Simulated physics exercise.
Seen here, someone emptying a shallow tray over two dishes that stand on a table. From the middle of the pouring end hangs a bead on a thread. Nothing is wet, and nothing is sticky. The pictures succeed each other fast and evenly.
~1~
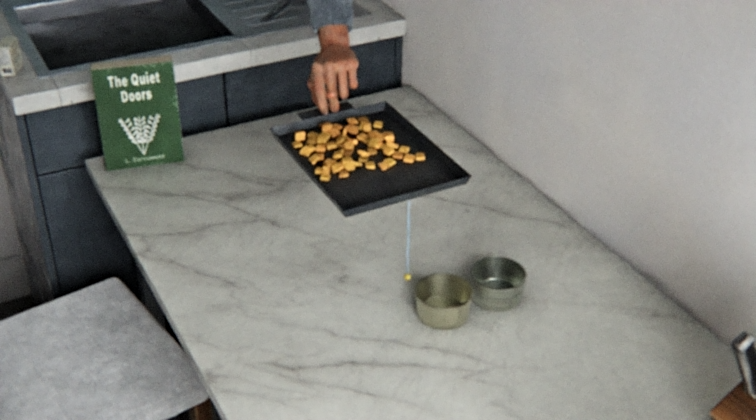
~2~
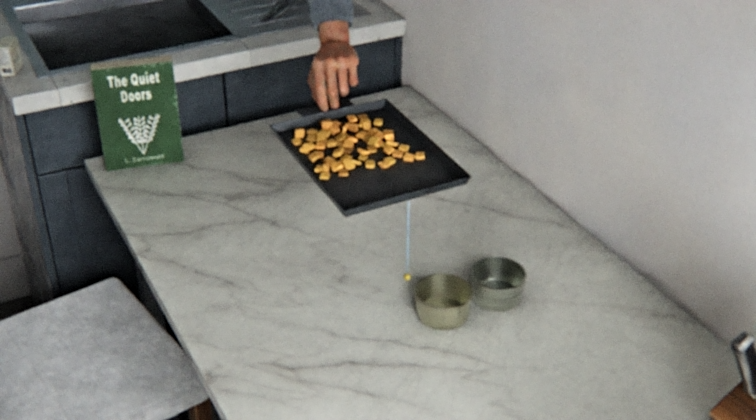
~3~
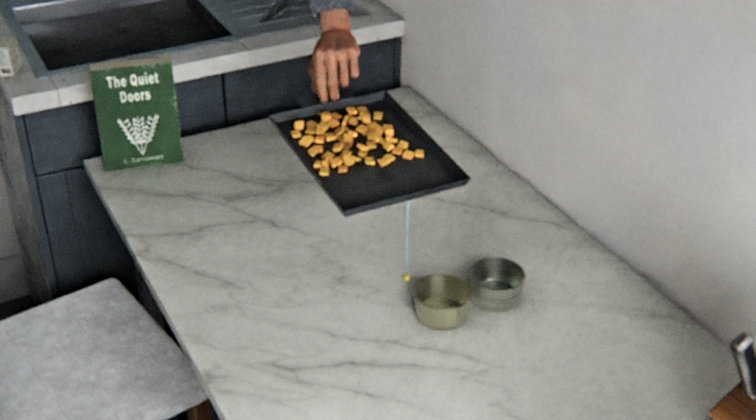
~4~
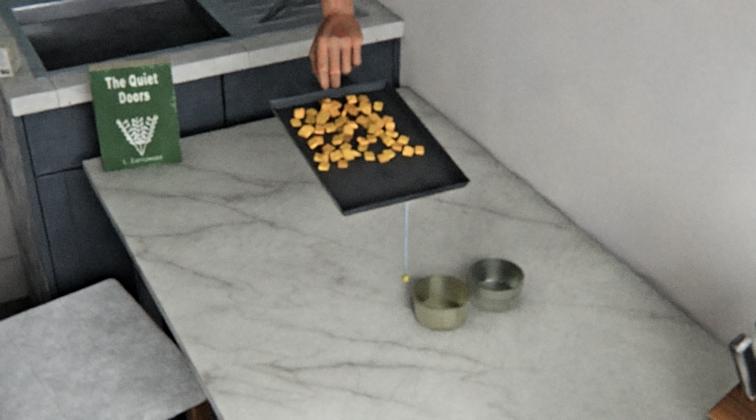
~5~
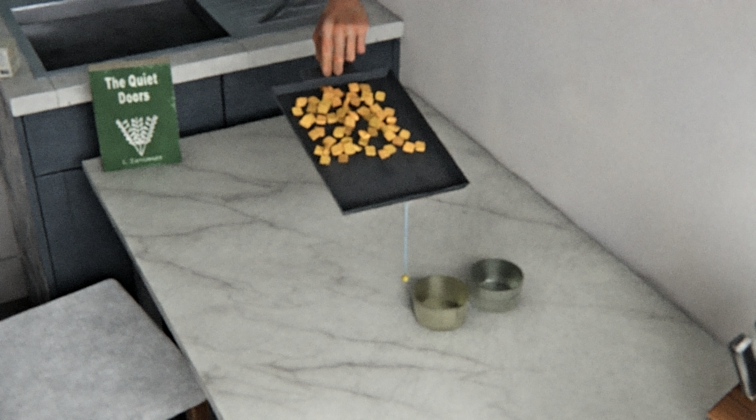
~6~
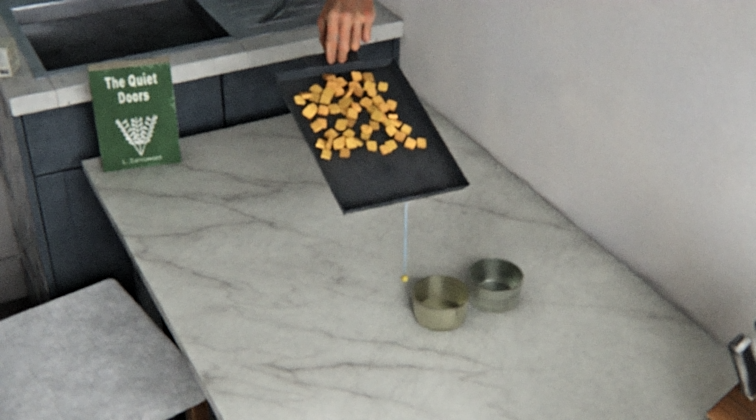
On a marble table beside a green book, a dark shallow tray of golden cereal squares lies nearly level behind two metal dishes, a bead hanging from its front edge. A hand gradually raises the far end, tilting the tray toward its right front corner, and a few squares shift slightly.
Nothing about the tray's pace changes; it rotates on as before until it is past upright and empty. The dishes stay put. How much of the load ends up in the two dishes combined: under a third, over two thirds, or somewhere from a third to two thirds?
Middle range.
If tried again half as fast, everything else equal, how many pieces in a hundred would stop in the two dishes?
Close to 60 in a hundred.
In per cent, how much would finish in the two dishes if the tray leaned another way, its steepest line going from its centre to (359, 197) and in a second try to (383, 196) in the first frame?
Respectively 0 % and 0 %.
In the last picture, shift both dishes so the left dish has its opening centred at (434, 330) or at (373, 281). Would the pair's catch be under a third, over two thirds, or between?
In order of the places: Under a third, then under a third.
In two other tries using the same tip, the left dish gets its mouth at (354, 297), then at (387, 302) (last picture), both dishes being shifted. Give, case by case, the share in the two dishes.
Around 0 and around 40 per cent, in that order.
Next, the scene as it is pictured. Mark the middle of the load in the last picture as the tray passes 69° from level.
About (433, 193).
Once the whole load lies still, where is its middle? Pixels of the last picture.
Resting centre, last picture - approx. (453, 319).
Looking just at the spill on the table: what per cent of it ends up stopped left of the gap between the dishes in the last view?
Left share: Some 50 per cent.
Just after the last frame, tray tipped steeply; roughly two thirds on the tray; roughly a quarter in the air.
A moment on, tray tipped past a quarter turn; just a few on the tray; roughly a quarter in the left dish; about a tenth in the right dish; roughly a third outside both; roughly a quarter in the air.
Further on, tray tipped past a quarter turn; roughly a third in the left dish; about a tenth in the right dish; roughly half outside both.
When it is over, tray tipped past a quarter turn; roughly a third in the left dish; about a tenth in the right dish; roughly half outside both.
